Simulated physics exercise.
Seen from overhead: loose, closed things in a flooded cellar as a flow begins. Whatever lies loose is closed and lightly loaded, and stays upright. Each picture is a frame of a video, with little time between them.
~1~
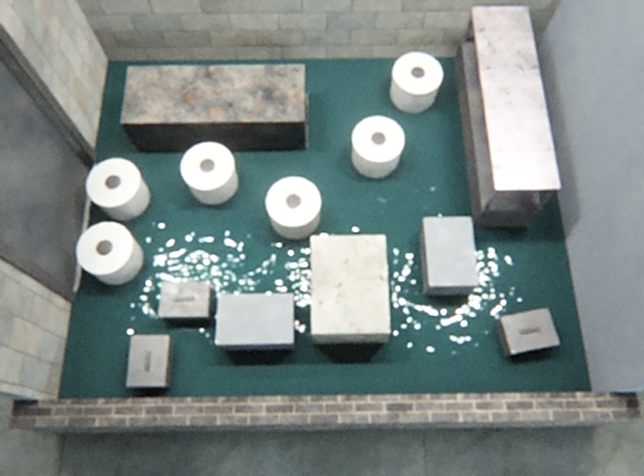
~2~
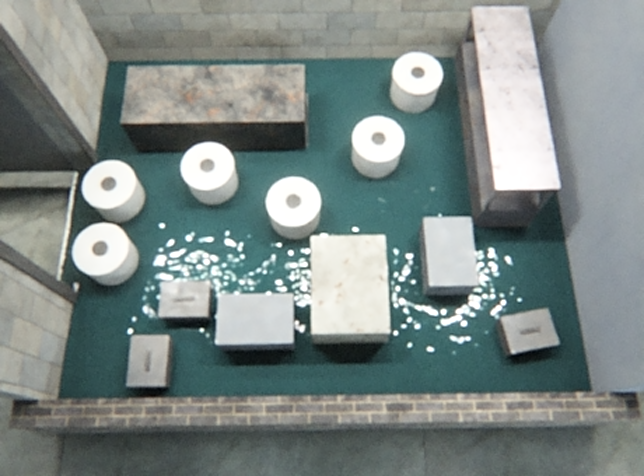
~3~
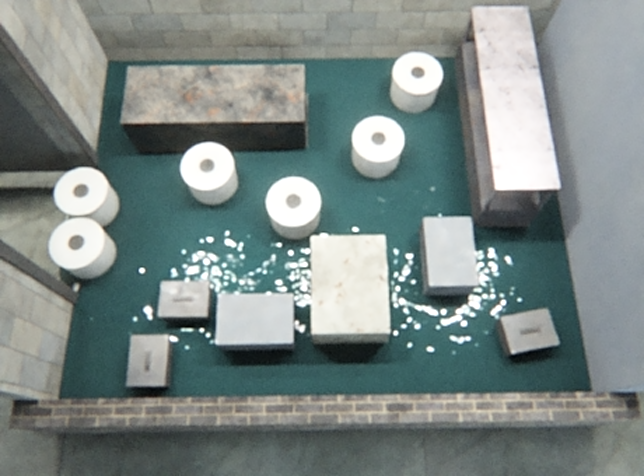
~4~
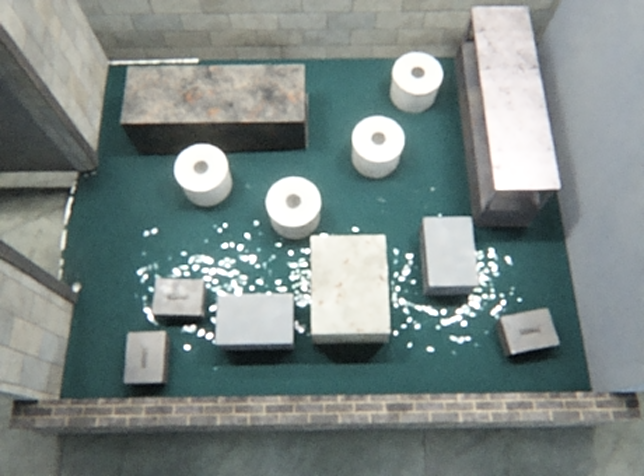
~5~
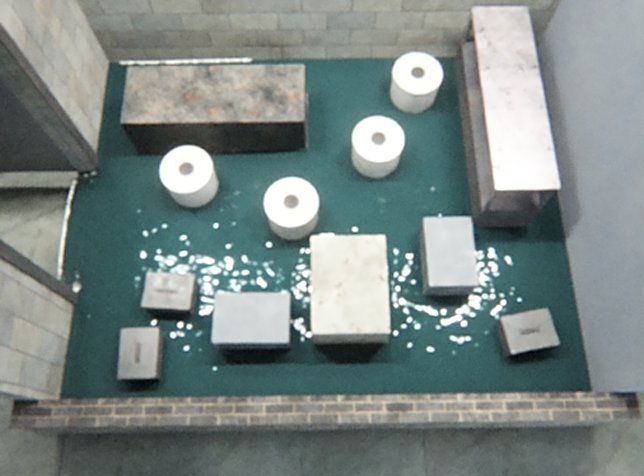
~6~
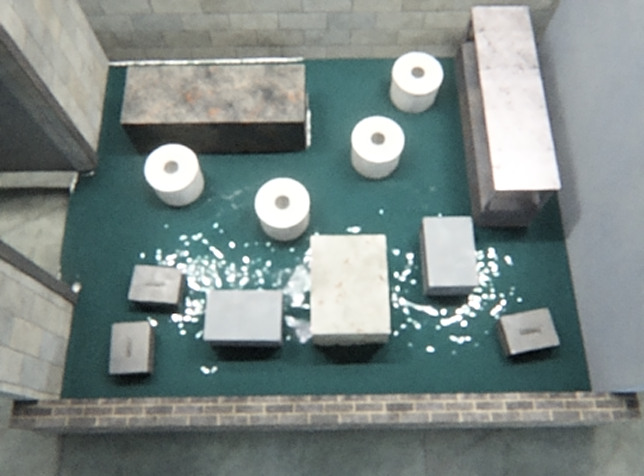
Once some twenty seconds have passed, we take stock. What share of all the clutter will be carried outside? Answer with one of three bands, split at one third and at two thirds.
Two thirds or more.
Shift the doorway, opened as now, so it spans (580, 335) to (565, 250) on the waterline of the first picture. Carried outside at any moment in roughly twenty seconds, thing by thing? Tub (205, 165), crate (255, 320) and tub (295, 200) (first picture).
In that order: Still in, no, carried outside.
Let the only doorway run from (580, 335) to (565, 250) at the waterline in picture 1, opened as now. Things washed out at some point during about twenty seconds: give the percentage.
Some 40 per cent of the lot.
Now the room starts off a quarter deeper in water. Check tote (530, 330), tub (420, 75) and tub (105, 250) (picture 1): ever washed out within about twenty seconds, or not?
The first one never leaves, the middle one never leaves, the final one exits.
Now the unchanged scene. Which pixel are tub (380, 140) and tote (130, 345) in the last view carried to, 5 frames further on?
The first top is near (338, 158) and the second near (95, 315).
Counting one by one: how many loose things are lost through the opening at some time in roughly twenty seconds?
Total: 9.
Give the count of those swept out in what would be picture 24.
I make it 7.
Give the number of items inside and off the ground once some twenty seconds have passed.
2 in total.
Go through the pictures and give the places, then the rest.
The first picture shows a tub at (207, 166), afloat; a tote at (184, 299) floats; 0 of 11 have shifted.
The second picture shows a tub at (207, 166), afloat; a tote at (184, 299) floats; 0 of 11 have shifted.
The third picture shows a tub at (207, 166) floats; a tote at (184, 299), afloat; 2 of 11 have shifted.
The fourth picture shows a tub at (201, 168), afloat, close to its start; a tote at (178, 297) floats, close to its start; 4 of 11 have shifted.
The fifth picture shows a tub at (186, 169) floats, close to its start; a tote at (168, 291), afloat, close to its start; 5 of 11 have shifted.
The sixth picture shows a tub at (171, 168) floats, a stride from its start; a tote at (155, 284), afloat, close to its start; 7 of 11 have shifted.
A moment on, 3 of 11 are out; 8 afloat.
Next, 7 of 11 are out; 4 afloat.
Later, 8 of 11 are out; 3 afloat.
In the end, 9 of 11 are out; 2 afloat.
